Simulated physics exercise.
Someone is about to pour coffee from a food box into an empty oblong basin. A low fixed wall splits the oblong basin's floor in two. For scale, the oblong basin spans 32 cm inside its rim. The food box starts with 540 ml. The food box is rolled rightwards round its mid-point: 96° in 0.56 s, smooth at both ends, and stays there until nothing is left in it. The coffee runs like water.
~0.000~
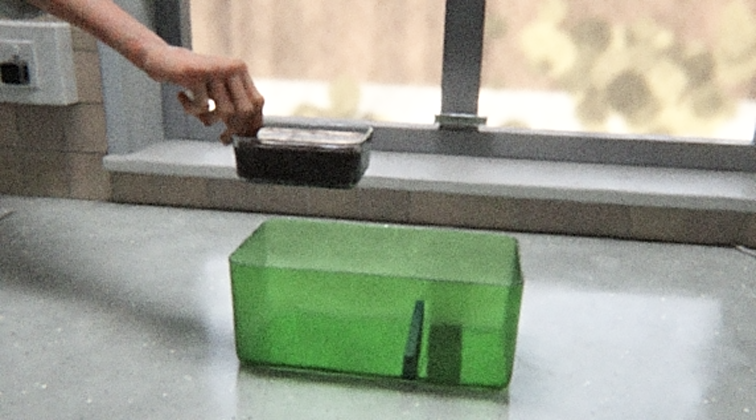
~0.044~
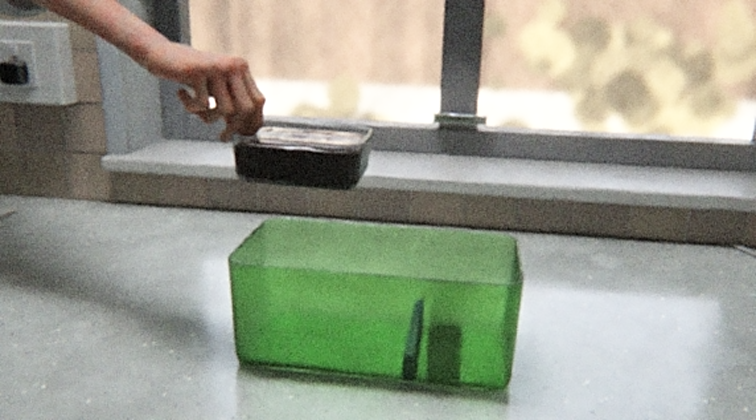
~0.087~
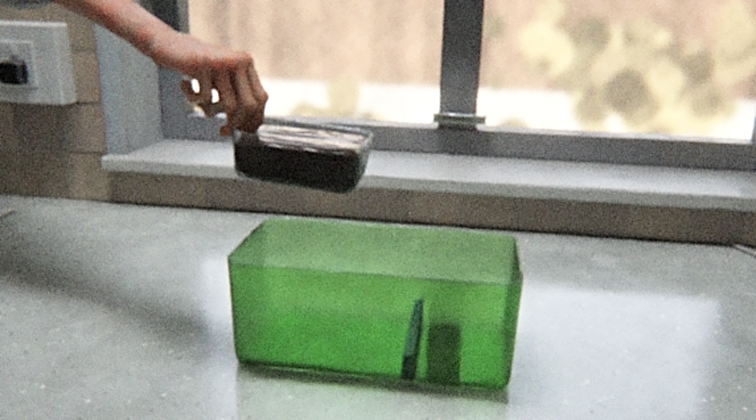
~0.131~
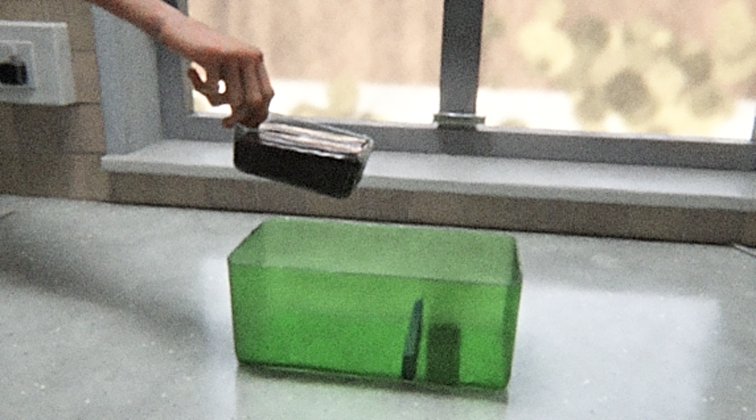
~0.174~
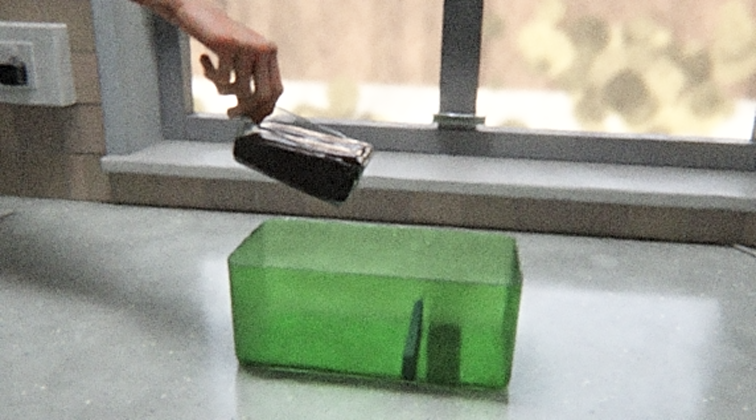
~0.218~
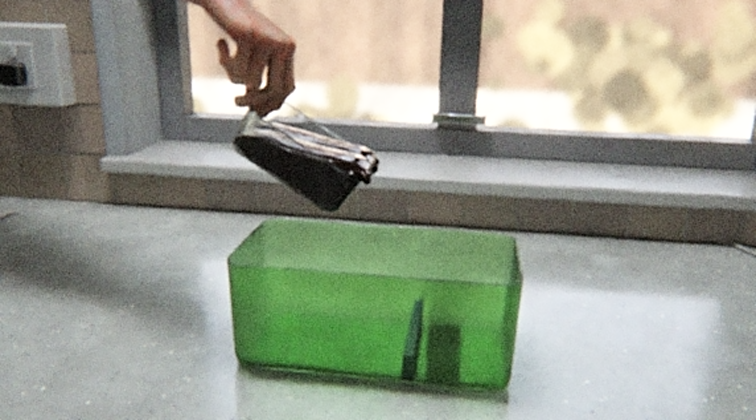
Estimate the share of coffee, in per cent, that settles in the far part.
About 40 per cent.
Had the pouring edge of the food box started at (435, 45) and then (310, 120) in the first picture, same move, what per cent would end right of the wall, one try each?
First 55, then 15 per cent.
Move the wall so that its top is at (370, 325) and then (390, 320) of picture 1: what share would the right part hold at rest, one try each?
In turn about 75 and 70 per cent.
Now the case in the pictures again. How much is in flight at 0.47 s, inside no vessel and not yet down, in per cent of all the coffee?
About 30 per cent.
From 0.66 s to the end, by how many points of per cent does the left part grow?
About 6 per cent.
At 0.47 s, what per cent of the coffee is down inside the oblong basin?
About 62 per cent.
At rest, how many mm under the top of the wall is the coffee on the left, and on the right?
Left about 20 mm, right about 18 mm.
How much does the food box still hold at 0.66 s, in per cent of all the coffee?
Near 2 in a hundred.
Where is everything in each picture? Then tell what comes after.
In the first picture, it leans 0°; its right rim is at (367, 137); the coffee meets the walls at (248, 135) and (366, 142); the oblong basin's rim runs from (248, 240) to (521, 261); the wall's top is at (415, 326).
In the second picture, it leans 1°; its right rim is at (367, 139); the coffee meets the walls at (248, 135) and (366, 142).
In the third picture, it leans 6°; its right rim is at (367, 143); the coffee meets the walls at (248, 132) and (365, 144).
In the fourth picture, it leans 12°; its right rim is at (368, 151); the coffee meets the walls at (249, 130) and (367, 147).
In the fifth picture, it leans 21°; its right rim is at (368, 161); the coffee meets the walls at (250, 130) and (366, 153); 2 per cent is over the edge.
In the sixth picture, it leans 32°; its right rim is at (365, 173); the coffee meets the walls at (249, 129) and (356, 155); 9 per cent is over the edge.
Then, 0.47 s in, the tilt is 90° and 9 per cent is still to pour, 37 is left of the wall and 25 right of it.
Then, 0.66 s in, the tilt is 96° and 2 per cent is still to pour, 51 is left of the wall and 42 right of it.
Then, 0.85 s in, the tilt is 96° and 0 per cent is still to pour, 56 is left of the wall and 40 right of it.
Then, 1.06 s in, the tilt is 96° and 0 per cent is still to pour, 58 is left of the wall and 40 right of it.
Finally, 58 per cent lies left of the wall, 40 right of it and 3 outside.
